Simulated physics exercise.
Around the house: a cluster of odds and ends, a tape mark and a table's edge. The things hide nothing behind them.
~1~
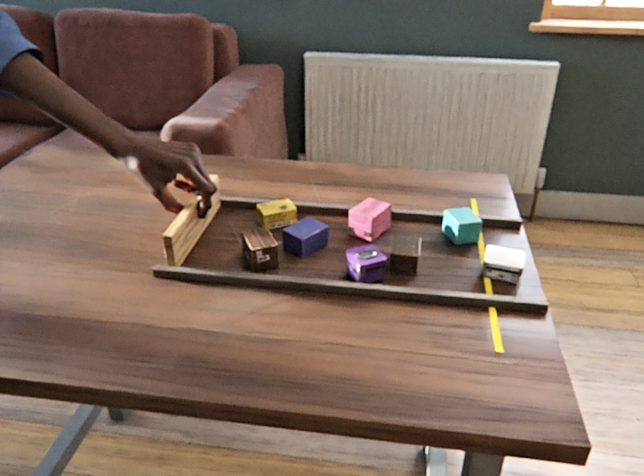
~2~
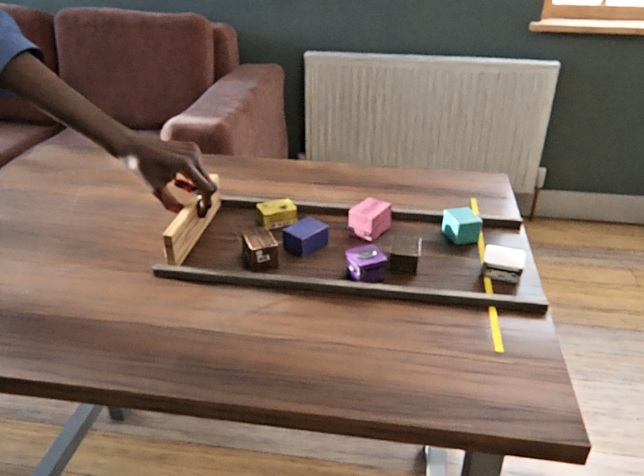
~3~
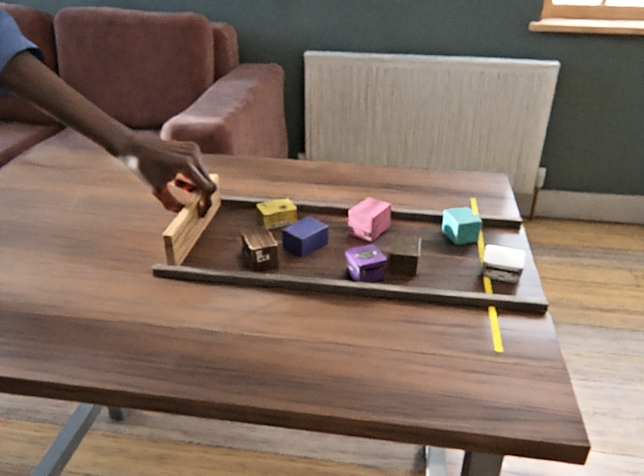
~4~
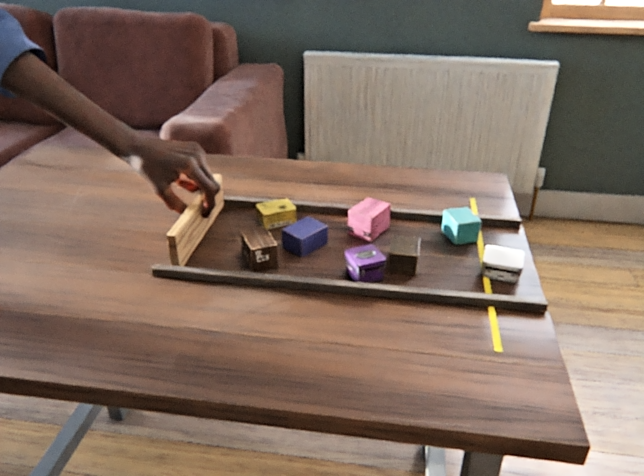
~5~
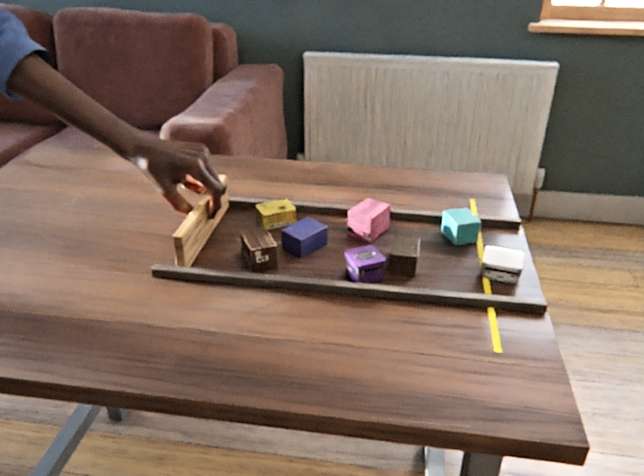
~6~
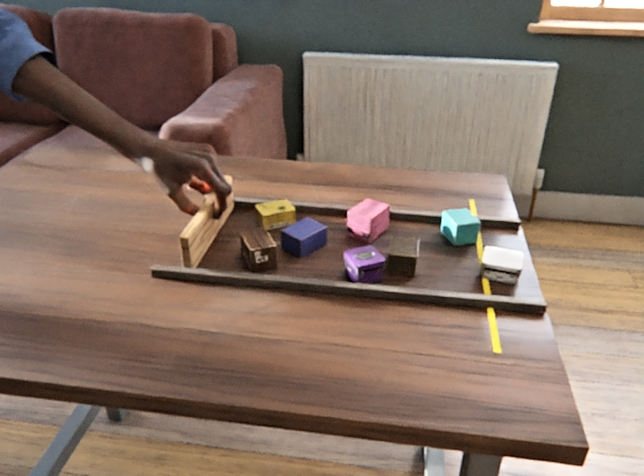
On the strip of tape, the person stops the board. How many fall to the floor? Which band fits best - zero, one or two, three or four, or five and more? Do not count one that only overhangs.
Once the board stops, three or four are missing from the table.
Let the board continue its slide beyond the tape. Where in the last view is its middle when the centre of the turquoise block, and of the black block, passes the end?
Roughly (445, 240); roughly (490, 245).
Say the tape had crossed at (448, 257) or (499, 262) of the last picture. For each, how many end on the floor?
In that order 0 and 5.
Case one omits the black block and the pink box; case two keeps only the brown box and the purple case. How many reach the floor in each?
First try: 1 fallen; other try: 2.
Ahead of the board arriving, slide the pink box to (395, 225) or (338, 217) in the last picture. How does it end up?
First spot, it is pushed off; second spot, it is pushed off.
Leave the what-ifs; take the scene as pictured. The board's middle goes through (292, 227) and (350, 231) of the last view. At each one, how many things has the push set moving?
At the first spot the count is 3, and at the second it is 6.
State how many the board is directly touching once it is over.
That comes to 3.
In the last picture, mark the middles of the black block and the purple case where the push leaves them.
About (531, 268), and the other about (536, 287).
Early on, none off yet; white case at rest near (501, 266); turquoise block at rest near (460, 227); black block at rest near (403, 255).
A while later, none off yet; white case at rest near (501, 266); turquoise block travelled a little near (476, 228); black block travelled about its own width near (444, 259).
Finally, the number that fall off is three or four; lost, pink box, turquoise block and white case.
